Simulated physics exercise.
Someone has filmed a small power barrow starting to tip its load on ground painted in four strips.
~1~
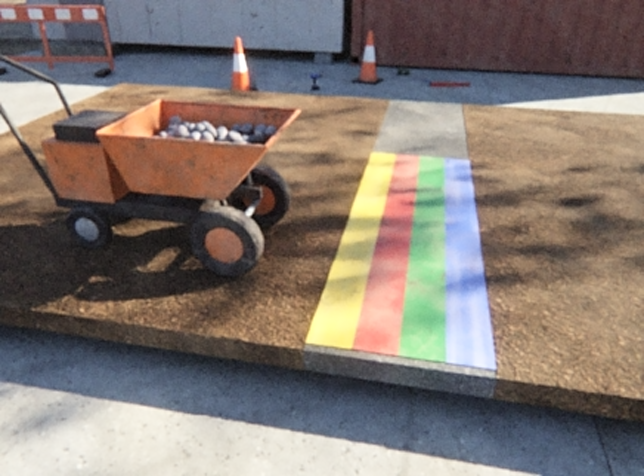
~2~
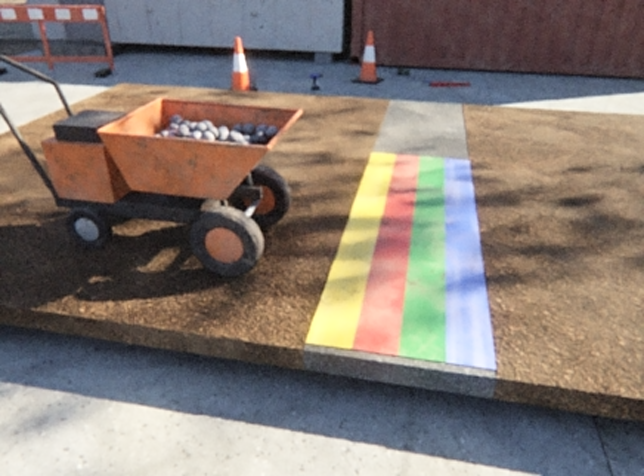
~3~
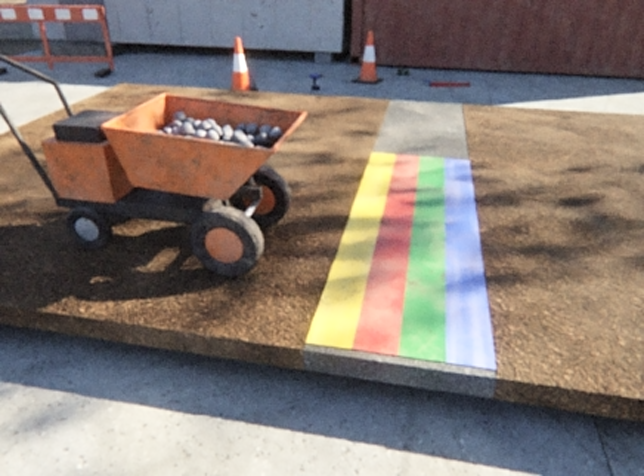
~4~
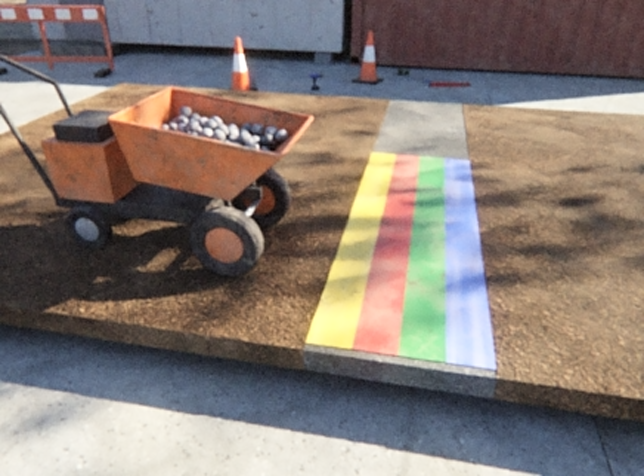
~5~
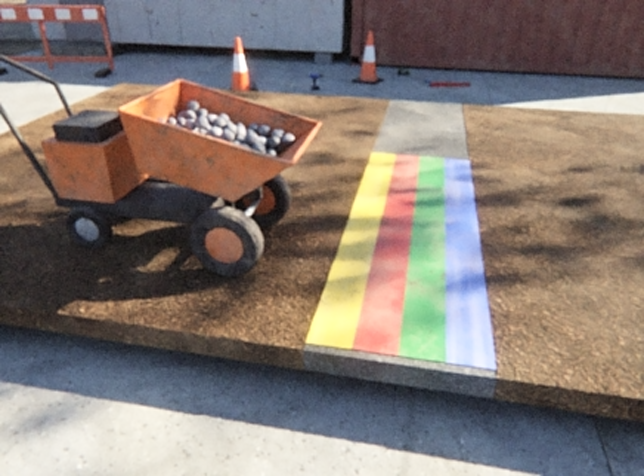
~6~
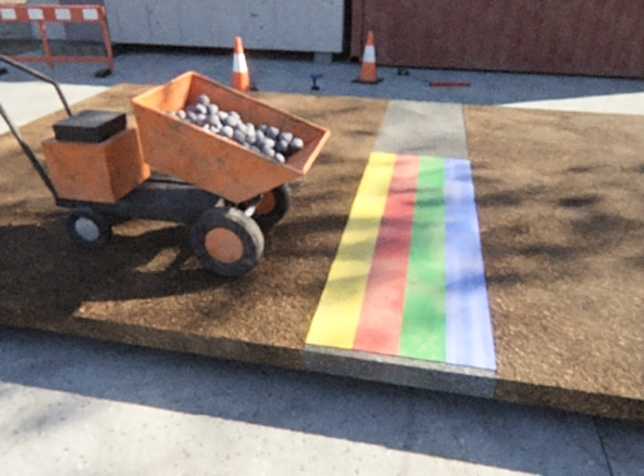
An orange power barrow with black wheels stands at the left on a brown, gritty platform outdoors, seen from slightly above and to one side. Round grey cobbles fill its skip, with yellow, red, green and blue strips painted to its right and two traffic cones behind. The skip starts level, then tilts gradually towards the right, its rear rising and the cobbles shifting slightly, while the wheels and camera stay still.
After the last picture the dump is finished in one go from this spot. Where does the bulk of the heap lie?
Most lies over the red band.
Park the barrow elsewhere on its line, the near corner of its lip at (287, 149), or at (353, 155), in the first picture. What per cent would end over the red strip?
The first gives 30 %, the second 0 %.
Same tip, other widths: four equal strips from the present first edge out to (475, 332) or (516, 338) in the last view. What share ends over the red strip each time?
About 30 and 30 per cent.
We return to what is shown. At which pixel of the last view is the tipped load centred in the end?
Around (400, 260).
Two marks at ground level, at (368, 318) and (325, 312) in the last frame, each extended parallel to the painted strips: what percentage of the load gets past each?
Near 50 % and 70 %.
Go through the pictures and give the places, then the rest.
In the first frame, lip of the skip (265, 148), level; top of the load (204, 143), round cobbles; yellow strip (339, 310); red strip (381, 316); green strip (424, 321); blue strip (468, 327).
In the second frame, lip of the skip (267, 149), level; top of the load (205, 142).
In the third frame, lip of the skip (273, 152), tipped barely; top of the load (190, 141).
In the fourth frame, lip of the skip (281, 157), tipped a little; top of the load (199, 133).
In the fifth frame, lip of the skip (291, 164), tipped a little; top of the load (191, 126).
In the sixth frame, lip of the skip (302, 174), tipped clearly; top of the load (190, 119); yellow strip (339, 310); red strip (381, 316); green strip (424, 321); blue strip (468, 327).
Just after the last frame, skip tipped steeply; every one in the skip.
A moment on, skip tipped right over; the larger part in the skip; about a tenth over the yellow strip; about a tenth over the red strip.
Further on, skip tipped right over; roughly a third in the skip; about a tenth over the yellow strip; roughly a quarter over the red strip; roughly a quarter over the green strip; about a tenth over the blue strip; just a few off the paint.
When it is over, skip tipped right over; roughly a quarter in the skip; about a tenth over the yellow strip; roughly a quarter over the red strip; about a tenth over the green strip; about a tenth over the blue strip; about a tenth off the paint.
